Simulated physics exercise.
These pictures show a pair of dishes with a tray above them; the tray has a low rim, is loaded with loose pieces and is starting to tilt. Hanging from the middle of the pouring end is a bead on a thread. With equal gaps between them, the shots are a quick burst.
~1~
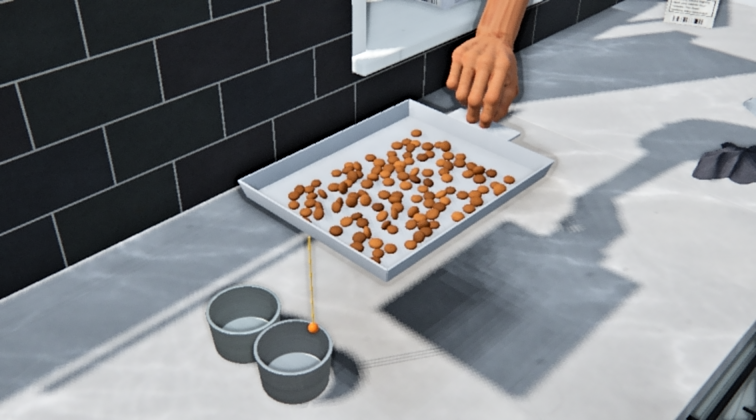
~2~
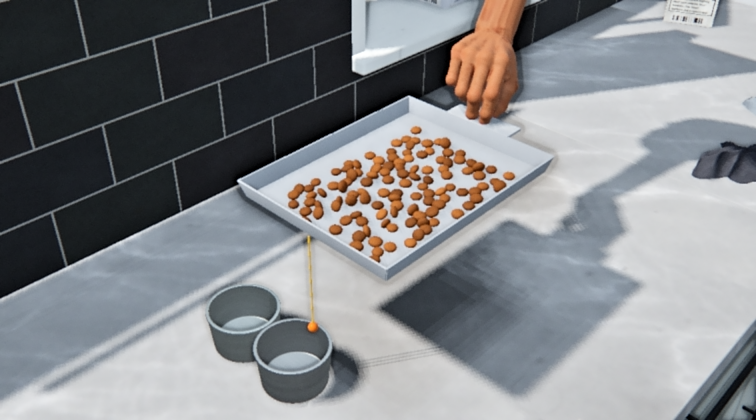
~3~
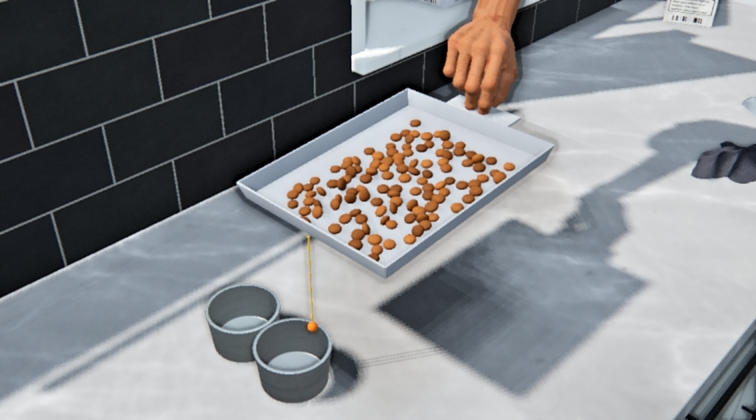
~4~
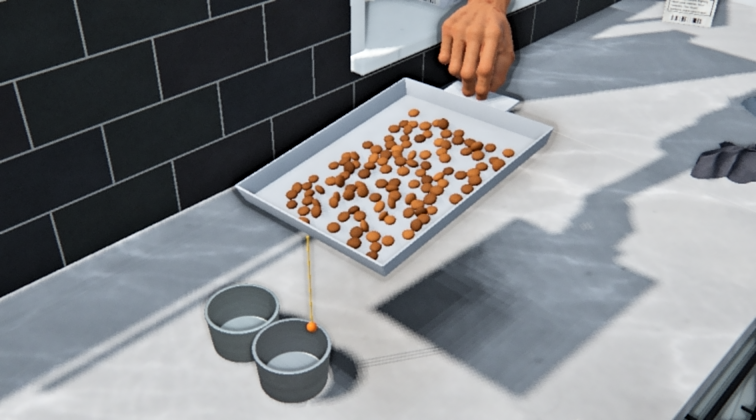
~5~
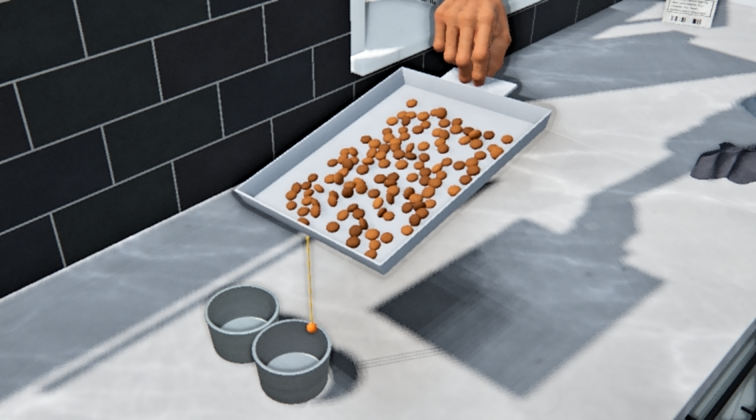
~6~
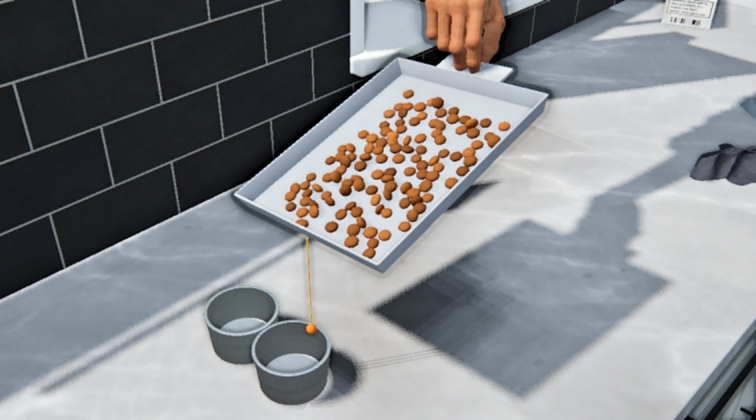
A pale tray of small brown pieces, with a hand at its far end, stayed nearly level at first, then tilted gradually toward two gray dishes as its far end rose.
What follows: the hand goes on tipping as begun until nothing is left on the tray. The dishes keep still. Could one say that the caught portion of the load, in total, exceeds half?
Yes, it exceeds half.
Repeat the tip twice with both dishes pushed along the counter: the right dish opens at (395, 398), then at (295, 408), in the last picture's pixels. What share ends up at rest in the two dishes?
Around 0 and around 10 per cent, in that order.
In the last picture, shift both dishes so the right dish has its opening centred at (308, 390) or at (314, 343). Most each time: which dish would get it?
Well, first the left-hand one, then the left-hand one.
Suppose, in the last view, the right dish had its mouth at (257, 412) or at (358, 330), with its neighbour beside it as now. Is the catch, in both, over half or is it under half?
Short of half and then Short of half.
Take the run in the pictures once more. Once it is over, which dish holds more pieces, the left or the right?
That would be the leftward one.
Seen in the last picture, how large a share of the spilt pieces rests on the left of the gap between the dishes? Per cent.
Around 80 %.
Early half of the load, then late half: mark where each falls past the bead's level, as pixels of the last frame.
I'd say close to (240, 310) at first and close to (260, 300) later on.
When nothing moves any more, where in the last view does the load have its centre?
Around (243, 338).
Just after the last frame, tray tipped steeply; almost all on the tray; about a tenth in the air.
A moment on, tray tipped past a quarter turn; about a tenth on the tray; about a tenth in the right dish; roughly half in the left dish; roughly a quarter outside both; roughly a quarter in the air.
Further on, tray tipped past a quarter turn; about a tenth in the right dish; roughly two thirds in the left dish; roughly a quarter outside both.
When it is over, tray tipped past a quarter turn; about a tenth in the right dish; roughly two thirds in the left dish; roughly a quarter outside both.
